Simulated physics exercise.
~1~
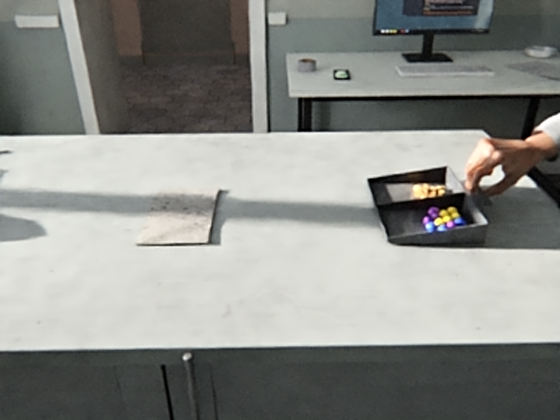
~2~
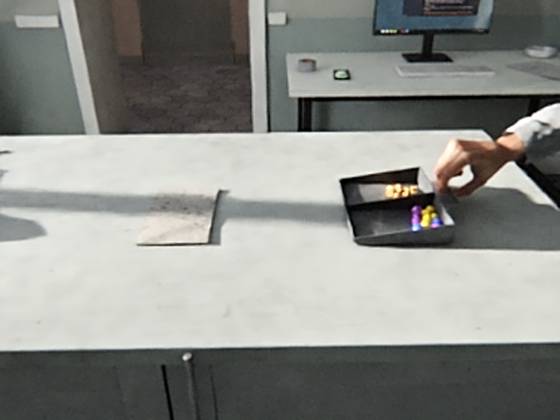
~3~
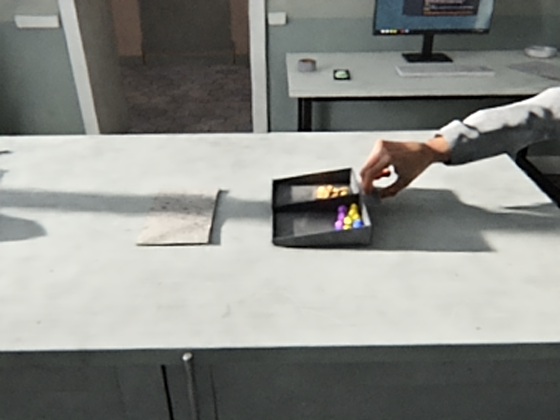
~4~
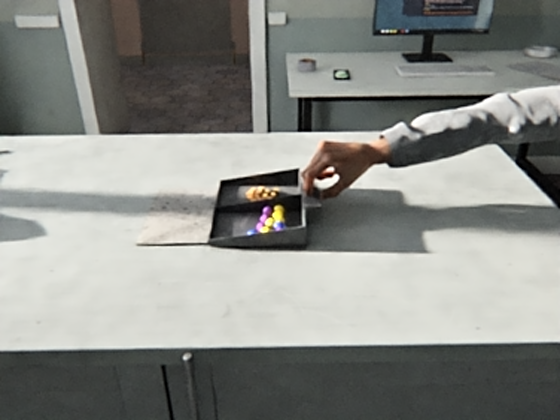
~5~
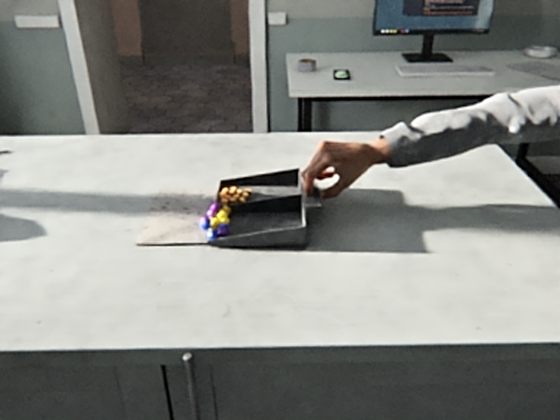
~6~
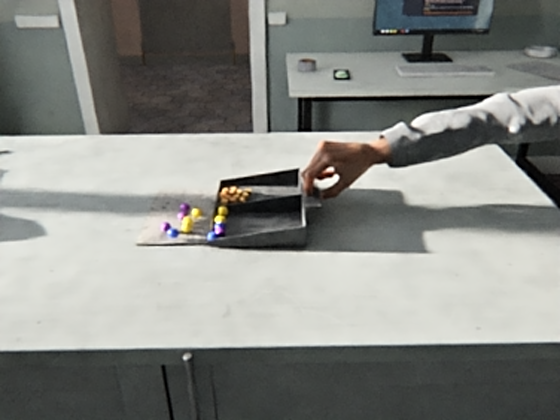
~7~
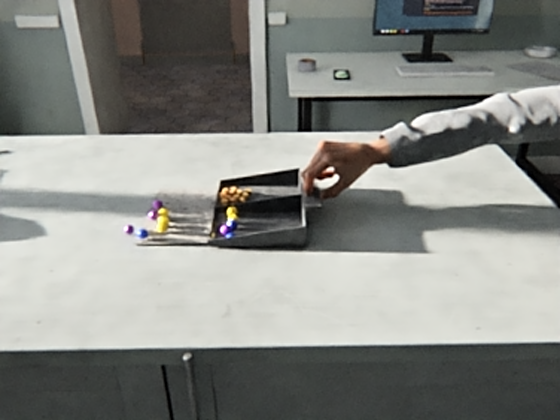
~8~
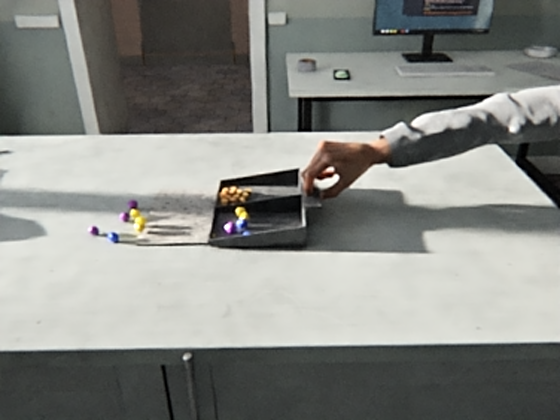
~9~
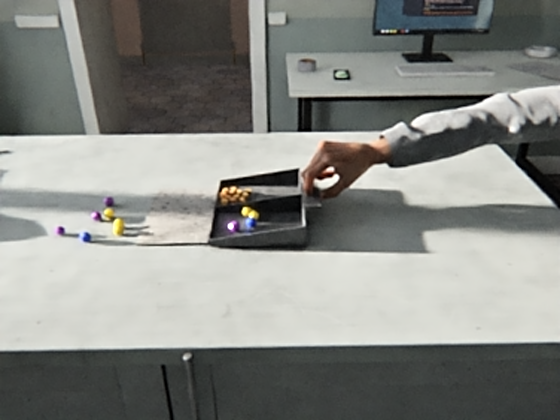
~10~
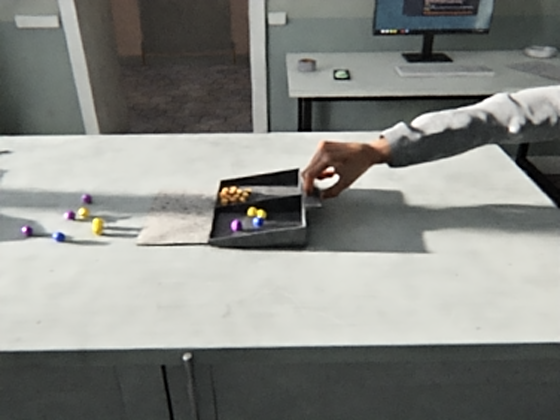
A dark, two-part tray holding small orange balls in its back section and purple, yellow and blue ones in front sits on the right of a pale grey counter, seen from slightly above, with a doorway and desk behind. A hand in a light sleeve slides it left towards a flat, speckled slab. The tray stops against the slab, and both batches shift to its left side. Several front balls spill over the low edge, cross the slab and roll left along the counter. The orange balls stay inside, along with a few front ones, while the hand remains at the tray.
